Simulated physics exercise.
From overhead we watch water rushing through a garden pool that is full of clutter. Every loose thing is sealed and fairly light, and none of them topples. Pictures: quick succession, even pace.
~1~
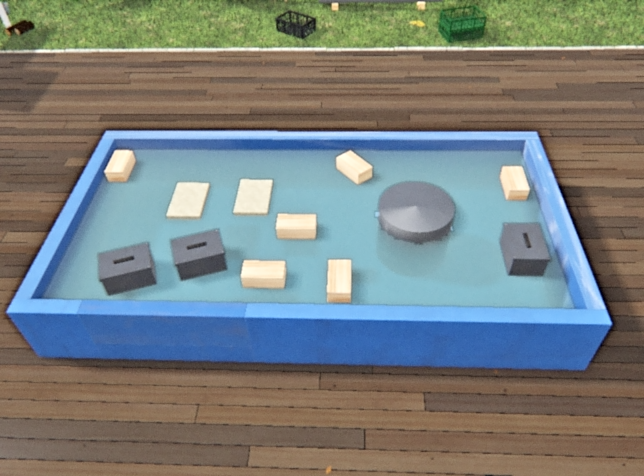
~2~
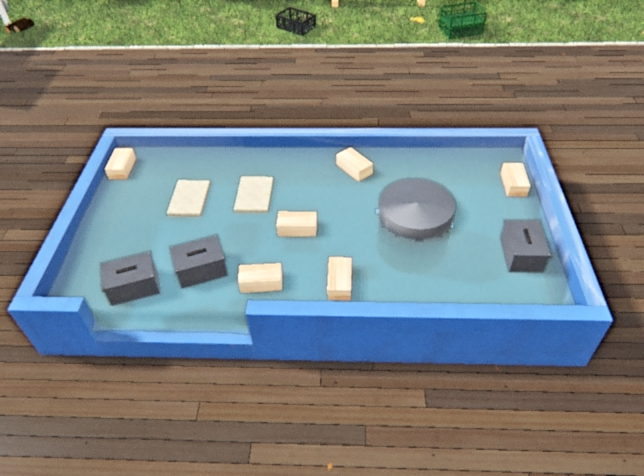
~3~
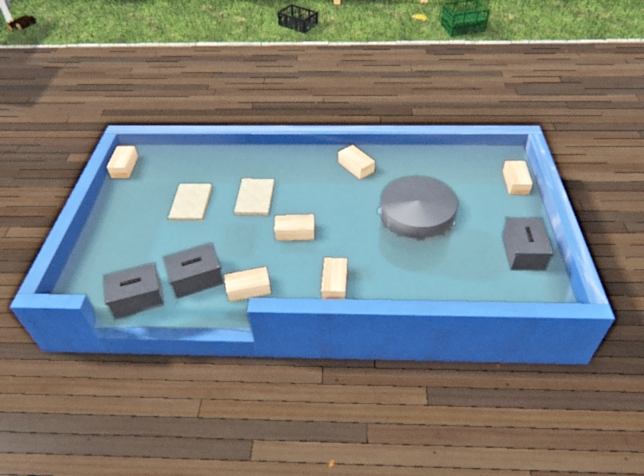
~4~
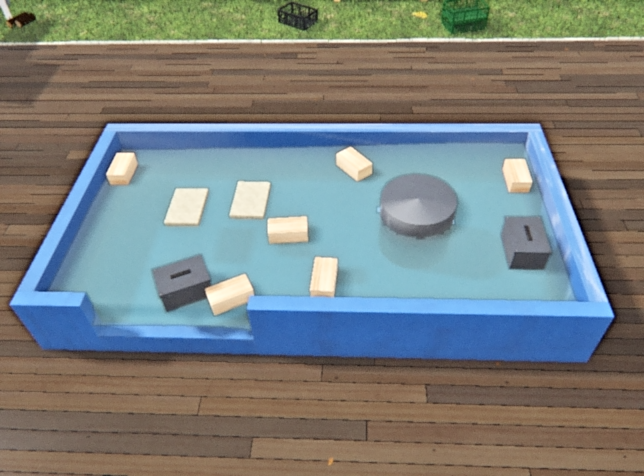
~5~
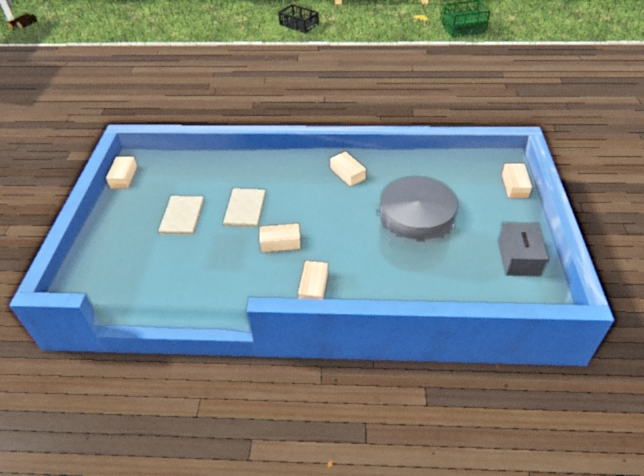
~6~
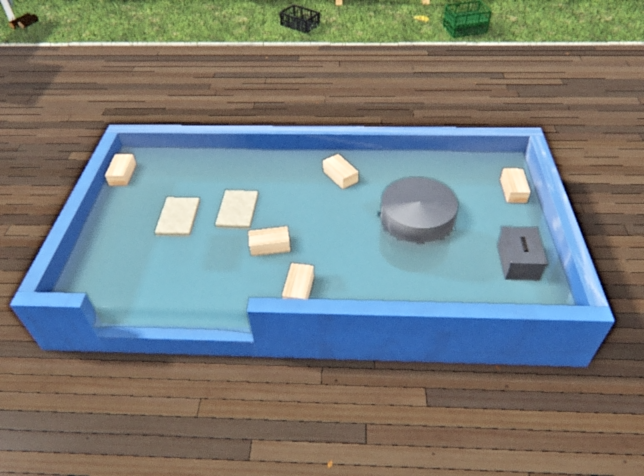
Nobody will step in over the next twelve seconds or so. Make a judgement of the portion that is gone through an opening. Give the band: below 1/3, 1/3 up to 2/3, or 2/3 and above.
The fraction that goes is likely to be a third up to two thirds.
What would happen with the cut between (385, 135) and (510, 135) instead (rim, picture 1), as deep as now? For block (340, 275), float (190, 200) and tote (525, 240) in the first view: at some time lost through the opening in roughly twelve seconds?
Result, in listed order: Retained / retained / exited.
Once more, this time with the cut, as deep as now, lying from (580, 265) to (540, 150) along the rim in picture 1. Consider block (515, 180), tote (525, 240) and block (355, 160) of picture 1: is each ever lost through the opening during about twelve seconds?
Lost; lost; lost.
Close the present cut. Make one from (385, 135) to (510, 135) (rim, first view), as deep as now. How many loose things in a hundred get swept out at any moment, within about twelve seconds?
It comes to about 40 per cent of the things.
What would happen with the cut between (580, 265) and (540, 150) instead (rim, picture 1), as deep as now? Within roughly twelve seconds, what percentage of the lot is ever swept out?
I'd guess around 40 percent.
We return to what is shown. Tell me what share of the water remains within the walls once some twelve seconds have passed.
I'd put it near 60 per cent.
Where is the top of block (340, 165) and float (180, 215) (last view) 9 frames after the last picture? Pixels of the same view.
(318, 179) and (158, 260), approximately.
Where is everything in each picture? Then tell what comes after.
A block at (339, 276), afloat; a block at (296, 221), afloat; 0 of 11 have shifted, in the first picture.
A block at (340, 273), afloat; a block at (297, 219) floats; 2 of 11 have shifted, in the second picture.
A block at (334, 274) floats, close to its start; a block at (294, 223) floats, close to its start; 5 of 11 have shifted, in the third picture.
A block at (324, 274) floats, close to its start; a block at (287, 225), afloat, close to its start; 8 of 11 have shifted, in the fourth picture.
A block at (313, 278), afloat, close to its start; a block at (279, 233), afloat, close to its start; 9 of 11 have shifted, in the fifth picture.
A block at (298, 281), afloat, a stride from its start; a block at (269, 236) floats, close to its start; 10 of 11 have shifted, in the sixth picture.
A moment on, 3 of 11 are out; 8 afloat.
Next, 4 of 11 are out; 7 afloat.
Later, 5 of 11 are out; 6 afloat.
In the end, 7 of 11 are out; 4 afloat.
